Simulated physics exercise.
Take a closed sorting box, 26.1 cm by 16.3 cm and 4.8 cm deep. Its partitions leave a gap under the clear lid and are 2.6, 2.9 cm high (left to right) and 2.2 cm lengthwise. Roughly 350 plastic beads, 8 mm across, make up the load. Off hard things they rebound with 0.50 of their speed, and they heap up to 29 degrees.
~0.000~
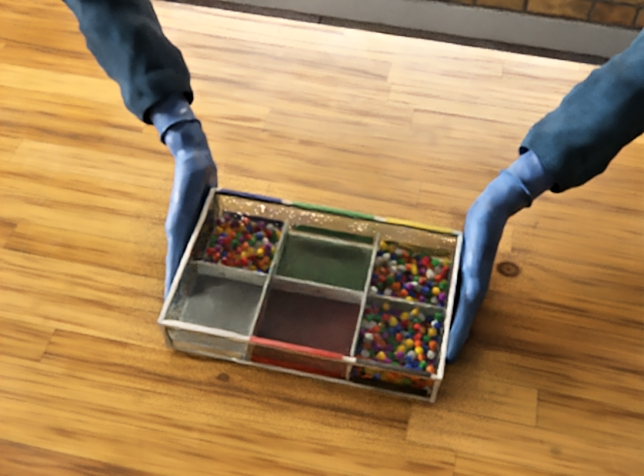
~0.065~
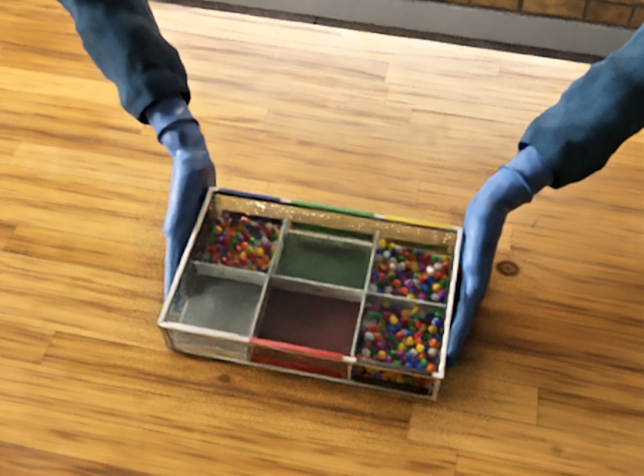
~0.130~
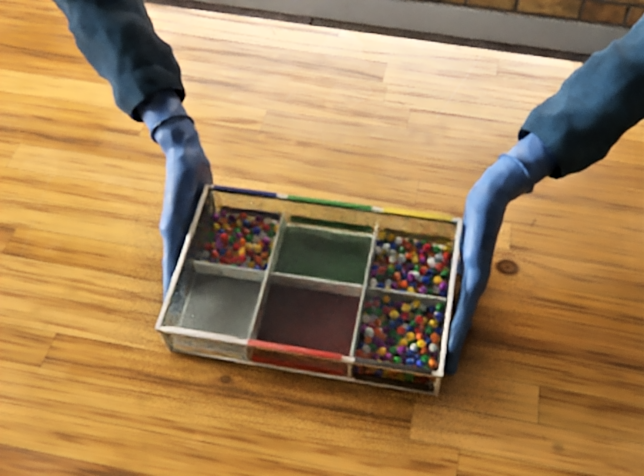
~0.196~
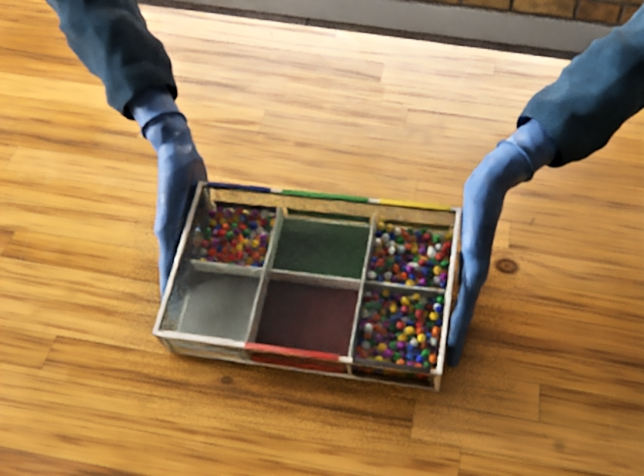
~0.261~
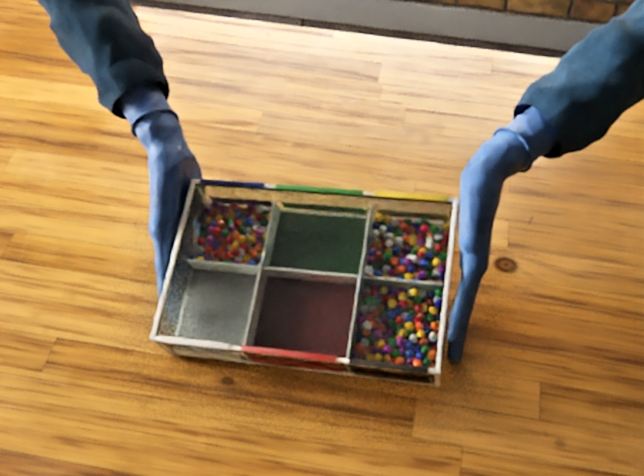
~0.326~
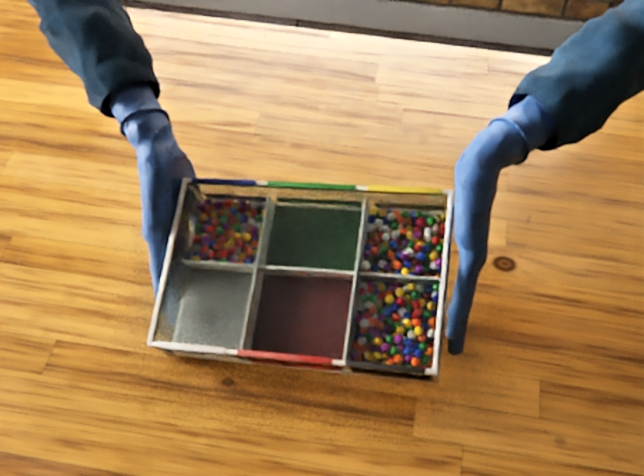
A clear, shallow box divided into six compartments sits between two blue-gloved hands above a wooden floor, seen from above at an angle. Multicoloured beads fill the upper-left and both right compartments, while the others show grey, green and dark red, and blue, green, yellow and red strips mark the edges. The hands tilt the box slightly, its left side shifting a little leftward, while the camera stays still.
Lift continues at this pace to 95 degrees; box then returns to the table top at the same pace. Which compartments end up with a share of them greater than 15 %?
Red: Holds a share past the limit, blue: Holds a share within the limit, green: Holds a share within the limit, yellow: Holds a share within the limit, white: Holds a share past the limit, black: Holds a share past the limit.
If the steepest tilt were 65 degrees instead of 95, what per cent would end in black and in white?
With that change you'd see black at 40 % and white at 5 %.
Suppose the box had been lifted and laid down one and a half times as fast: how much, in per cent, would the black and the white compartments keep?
Black = 40 %; white = 30 %.
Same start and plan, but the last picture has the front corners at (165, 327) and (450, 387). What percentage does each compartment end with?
Each compartment ends with, in per cent, red 20, blue 0, green 0, yellow 5, white 0 and black 70.
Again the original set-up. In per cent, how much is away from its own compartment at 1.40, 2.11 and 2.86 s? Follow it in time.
Estimates: 35 / 60 / 65.
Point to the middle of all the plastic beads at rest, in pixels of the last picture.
Somewhere around (276, 345) in the final frame.
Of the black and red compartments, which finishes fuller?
Go with black, that one ends with more.
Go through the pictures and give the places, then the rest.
The first frame shows box tilt 0 degrees, front corners at (163, 321) and (438, 376); blue 30 %, yellow 30 %, black 40 %.
The second frame shows box tilt 1 degrees, front corners at (163, 323) and (439, 375).
The third frame shows box tilt 5 degrees, front corners at (161, 327) and (439, 373), lowest corner left front.
The fourth frame shows box tilt 10 degrees, front corners at (158, 332) and (438, 371), lowest corner left front.
The fifth frame shows box tilt 15 degrees, front corners at (156, 337) and (436, 370), lowest corner left front.
The sixth frame shows box tilt 20 degrees, front corners at (153, 342) and (433, 370), lowest corner left front; blue 30 %, yellow 30 %, black 40 %. Its pace works out near 75 degrees a second.
After 1.40 s, tilt 94 degrees; red 10 %, blue 15 %, yellow 10 %, white 15 %, black 45 %.
After 2.11 s, tilt 42 degrees; red 20 %, blue 5 %, white 40 %, black 35 %.
After 2.86 s, tilt 0 degrees; red 20 %, blue 5 %, white 40 %, black 35 %.
By 3.6 s all is still; red 20 %, blue 5 %, green 0 %, yellow 0 %, white 40 %, black 35 %.
